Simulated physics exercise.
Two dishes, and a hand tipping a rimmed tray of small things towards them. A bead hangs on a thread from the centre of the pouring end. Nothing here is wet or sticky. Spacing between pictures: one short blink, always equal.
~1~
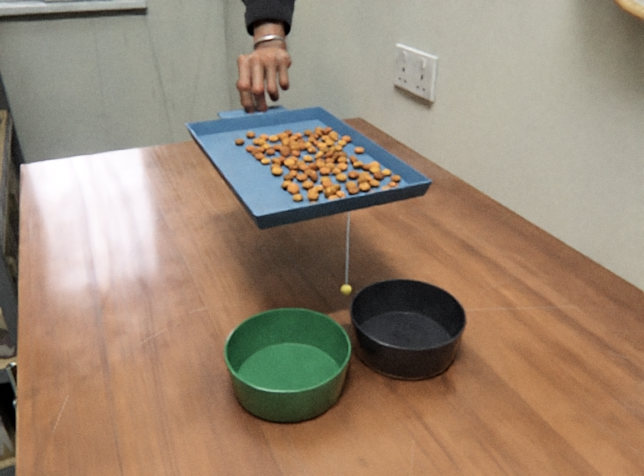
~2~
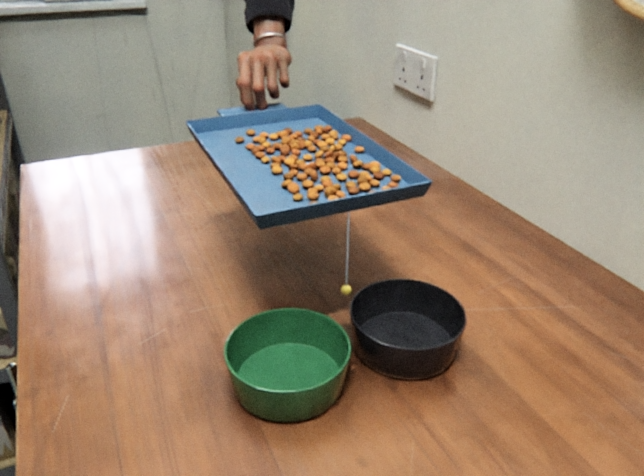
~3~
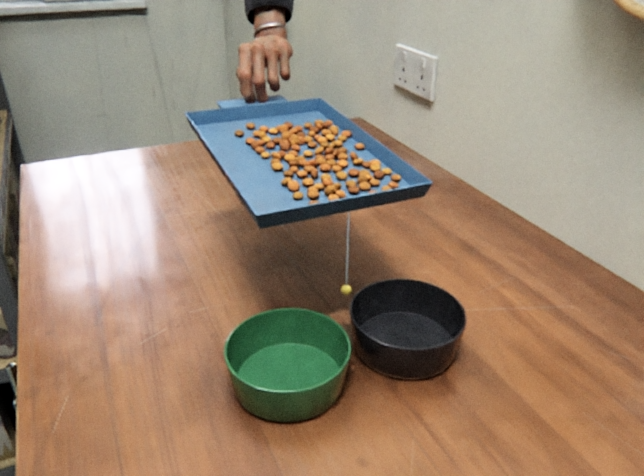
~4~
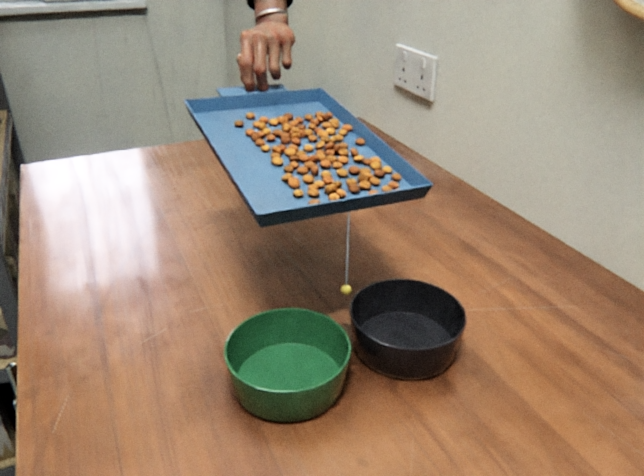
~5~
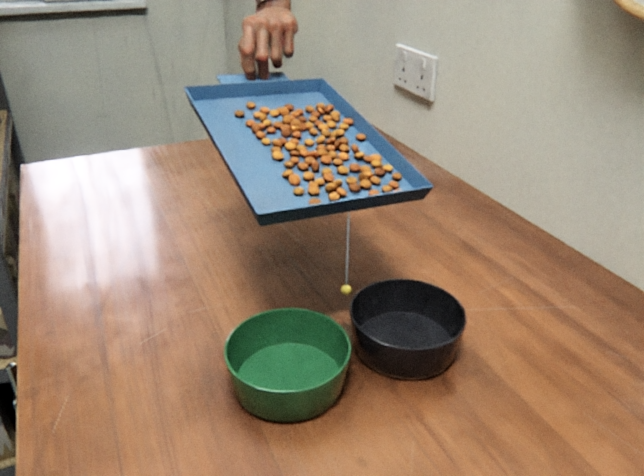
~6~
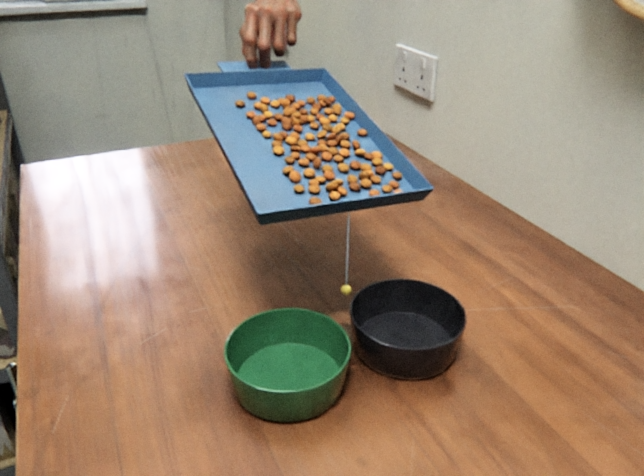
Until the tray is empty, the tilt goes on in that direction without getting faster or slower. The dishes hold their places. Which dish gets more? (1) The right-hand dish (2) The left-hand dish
Answer: 1.
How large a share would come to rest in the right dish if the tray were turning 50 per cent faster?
Something like 80 percent, give or take.
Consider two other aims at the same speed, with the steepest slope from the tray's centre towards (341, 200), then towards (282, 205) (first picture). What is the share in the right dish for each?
Well, 60 percent for one and then 0 percent for the other.
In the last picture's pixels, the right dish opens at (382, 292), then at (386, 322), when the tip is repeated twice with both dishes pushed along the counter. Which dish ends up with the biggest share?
The dish to the right at the first, the dish to the right at the second.
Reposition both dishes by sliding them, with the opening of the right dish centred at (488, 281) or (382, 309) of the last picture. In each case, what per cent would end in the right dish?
First try: Roughly 10 per cent; second try: Roughly 70 per cent.
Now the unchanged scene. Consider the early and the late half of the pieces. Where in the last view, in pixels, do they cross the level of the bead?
I'd say close to (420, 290) at first and close to (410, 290) later on.
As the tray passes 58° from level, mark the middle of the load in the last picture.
Near the pixel (385, 174).
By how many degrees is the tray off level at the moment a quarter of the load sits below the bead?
That would be about 85 degrees from level.
Soon, tray tipped steeply; nearly all on the tray; a stray few in the right dish; a stray few in the air.
A while on, tray tipped right over; a small part on the tray; a stray few in the left dish; about two thirds in the right dish; a small part outside both; a small part in the air.
Towards the end, tray tipped past a quarter turn; a stray few in the left dish; nearly all in the right dish; a small part outside both.
Finally, tray tipped past a quarter turn; a stray few in the left dish; nearly all in the right dish; a small part outside both.
